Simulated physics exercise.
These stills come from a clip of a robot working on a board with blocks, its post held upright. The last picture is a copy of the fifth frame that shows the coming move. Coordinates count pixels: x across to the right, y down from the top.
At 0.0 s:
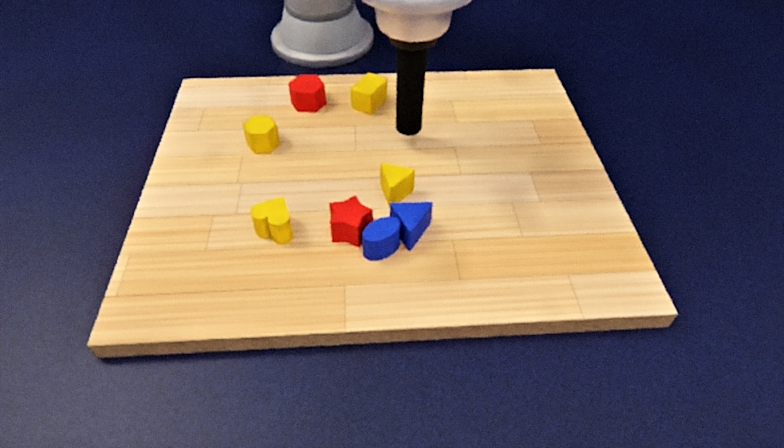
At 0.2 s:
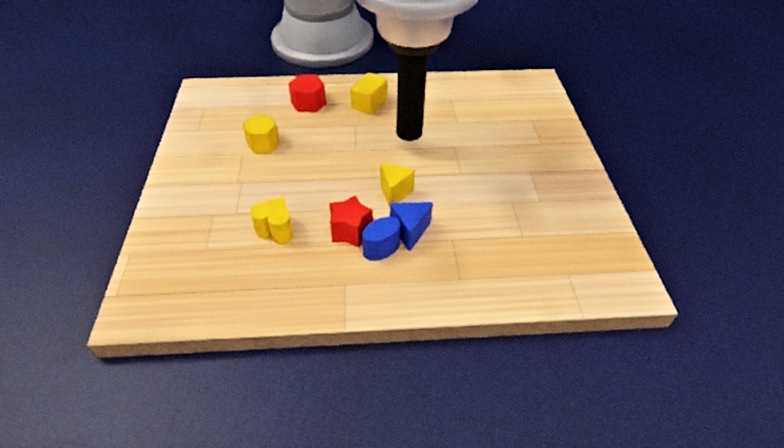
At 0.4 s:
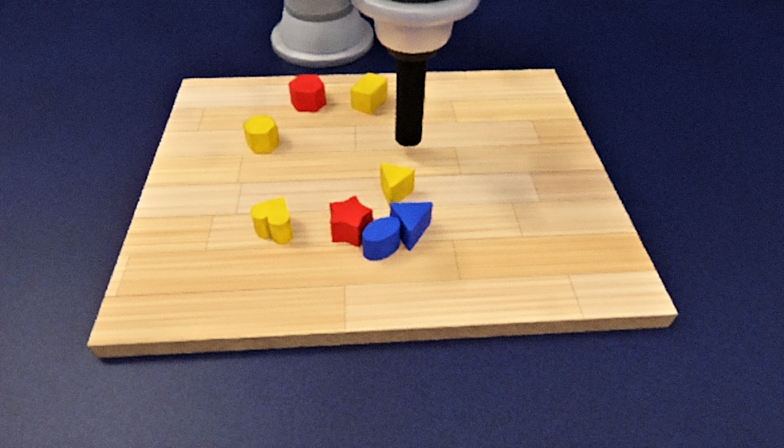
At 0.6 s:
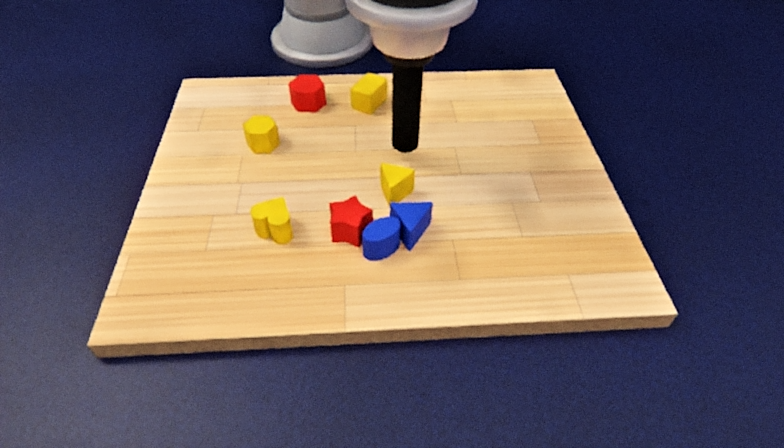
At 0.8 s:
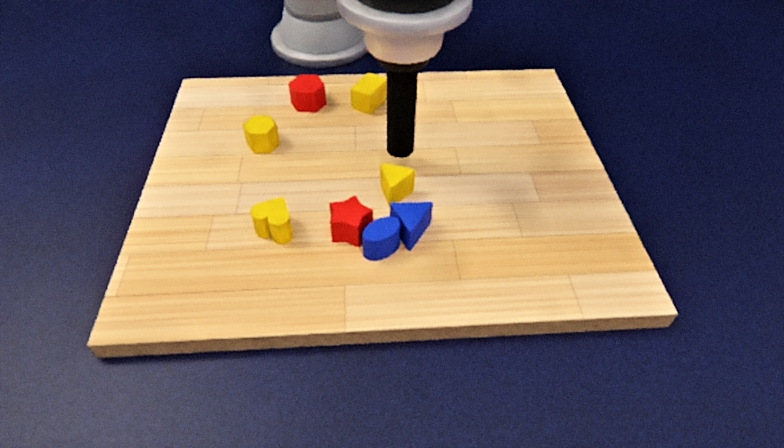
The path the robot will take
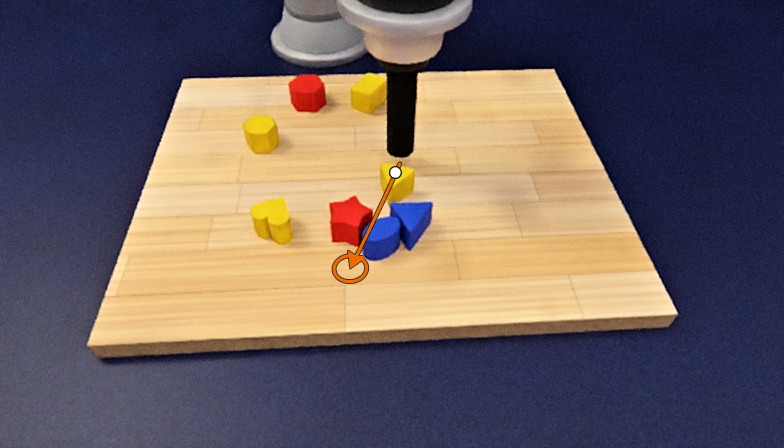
A light wooden board lies on a dark blue surface, seen from the front and slightly above by a still camera. A red block and two yellow ones sit toward the upper left, with a yellow heart below and a red star, blue oval, and yellow and blue triangles clustered near the middle. The robot's black post moves a short way toward the viewer, then drifts slightly left, while the blocks stay still.
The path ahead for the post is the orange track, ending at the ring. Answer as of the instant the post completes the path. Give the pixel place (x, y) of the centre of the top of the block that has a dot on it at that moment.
Its top centre lands on (385, 239).
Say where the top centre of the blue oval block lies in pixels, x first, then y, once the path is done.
Final place: (382, 264).
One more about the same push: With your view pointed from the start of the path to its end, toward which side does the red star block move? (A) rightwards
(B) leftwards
I'll go with A - rightwards.
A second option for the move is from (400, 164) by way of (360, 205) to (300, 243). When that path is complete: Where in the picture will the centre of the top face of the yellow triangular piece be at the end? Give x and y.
The middle of the upper face of the yellow triangular piece will lie at about (388, 189) in the picture.
Path on the board, from (400, 164) directly to (350, 268); the dot is on the yellow triangular piece.
The first path, step by step. One third of the way, post at (386, 180); yellow triangular piece at (392, 192), turned 30° anticlockwise; blue triangular piece at (413, 215), turned 15° anticlockwise.
Two thirds of the way, post at (369, 215); red star block at (336, 226), turned 30° clockwise; blue oval block at (379, 244), turned 65° clockwise; yellow triangular piece at (387, 226), turned 60° anticlockwise; blue triangular piece at (422, 230), turned 75° anticlockwise.
At the end, post at (349, 254); red star block at (308, 249), turned 90° clockwise; blue oval block at (382, 264), turned 50° clockwise; yellow triangular piece at (385, 239), turned 85° anticlockwise; blue triangular piece at (423, 232), turned 90° anticlockwise.
